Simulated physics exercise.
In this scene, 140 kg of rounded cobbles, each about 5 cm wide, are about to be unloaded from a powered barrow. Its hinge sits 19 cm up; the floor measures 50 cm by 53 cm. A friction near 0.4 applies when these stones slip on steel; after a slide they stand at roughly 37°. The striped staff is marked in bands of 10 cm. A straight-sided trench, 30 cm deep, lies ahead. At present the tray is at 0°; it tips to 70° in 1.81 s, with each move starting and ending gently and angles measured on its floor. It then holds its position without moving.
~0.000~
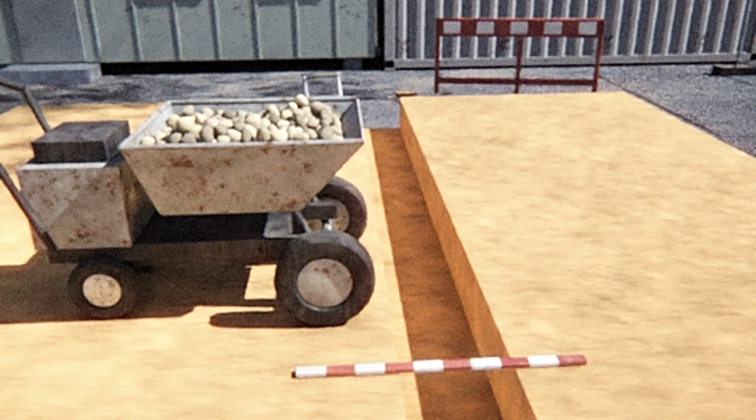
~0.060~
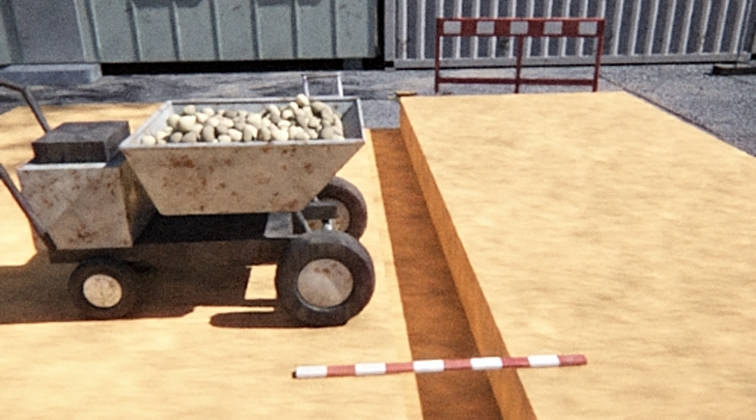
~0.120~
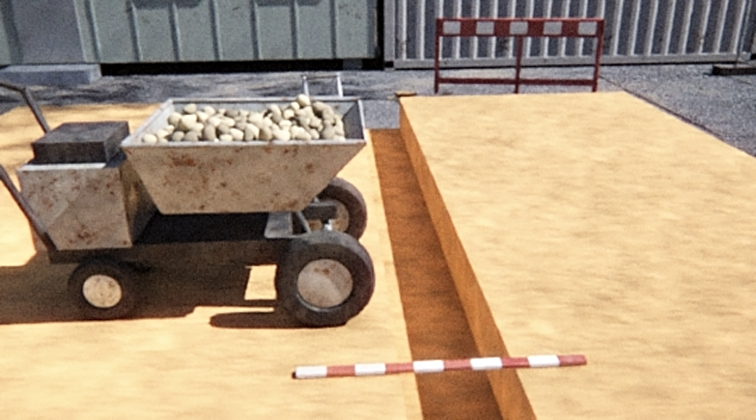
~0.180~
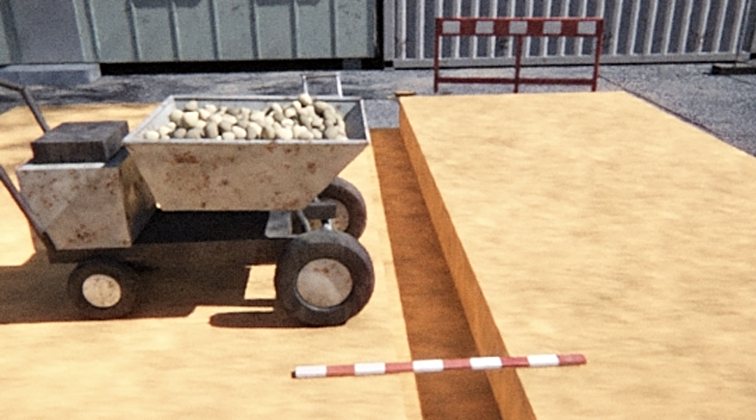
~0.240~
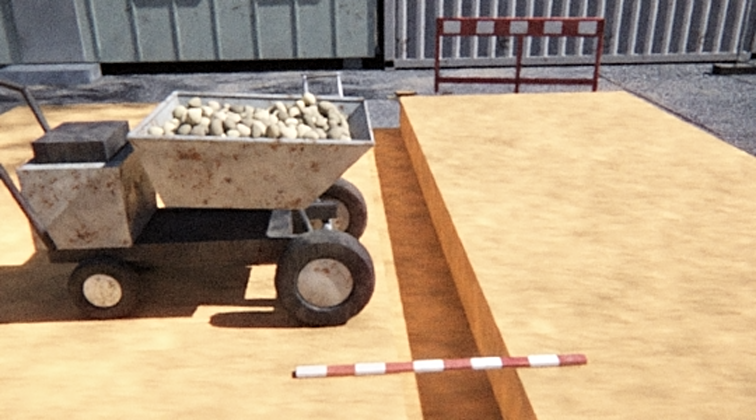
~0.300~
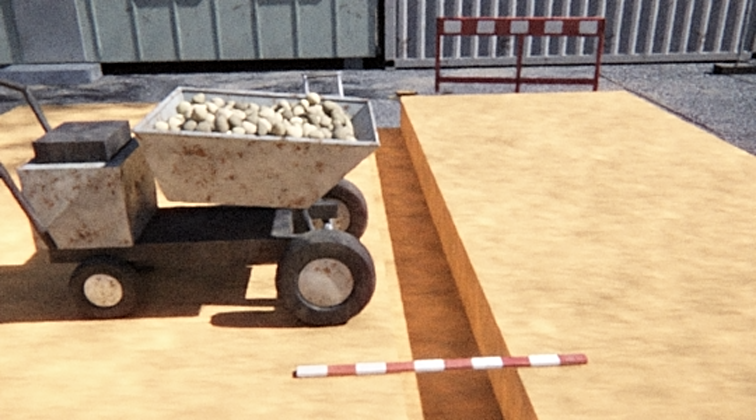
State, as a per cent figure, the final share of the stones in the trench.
The final share is about 32 per cent.
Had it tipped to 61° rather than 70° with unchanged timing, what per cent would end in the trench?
With that change, near 45 per cent.
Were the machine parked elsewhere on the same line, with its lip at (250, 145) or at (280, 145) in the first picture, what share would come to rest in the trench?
First spot about 100, second spot about 95 per cent.
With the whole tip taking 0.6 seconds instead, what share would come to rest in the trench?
Roughly 15 per cent would.
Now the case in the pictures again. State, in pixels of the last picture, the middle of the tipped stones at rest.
Around (517, 272).
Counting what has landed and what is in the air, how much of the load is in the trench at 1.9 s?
By then, around 5 percent.
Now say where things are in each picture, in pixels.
The first frame shows lip at (364, 142), floor tilted 0°, highest stones at (281, 114).
The second frame shows lip at (365, 142), floor tilted 0°, highest stones at (282, 114); the stones move at 0.1 m/s on average.
In the third frame, the tray is at 1°, its lip at (367, 143); the top of the load is at (273, 114); the stones move at 0.1 m/s on average.
The fourth frame shows lip at (369, 143), floor tilted 2°, highest stones at (264, 114); the stones move at 0.2 m/s on average.
In the fifth frame, the tray is at 3°, its lip at (374, 144); the top of the load is at (251, 112); the stones move at 0.2 m/s on average.
In the sixth frame, the tray is at 5°, its lip at (379, 146); the top of the load is at (238, 108); the stones move at 0.3 m/s on average.
After 1.4 s the floor is at 59°; 96 % in the tray, 3 % in the trench, 1 % past the trench; the foremost stones are at (491, 241).
After 1.9 s the floor is at 70°; 38 % in the tray, 6 % in the trench, 56 % past the trench; the foremost stones are at (621, 264).
After 2.3 s the floor is at 70°; 13 % in the tray, 16 % in the trench, 72 % past the trench; the foremost stones are at (681, 252).
After 4.2 s the floor is at 70°; 0 % in the tray, 32 % in the trench, 68 % past the trench; the foremost stones are at (708, 244).
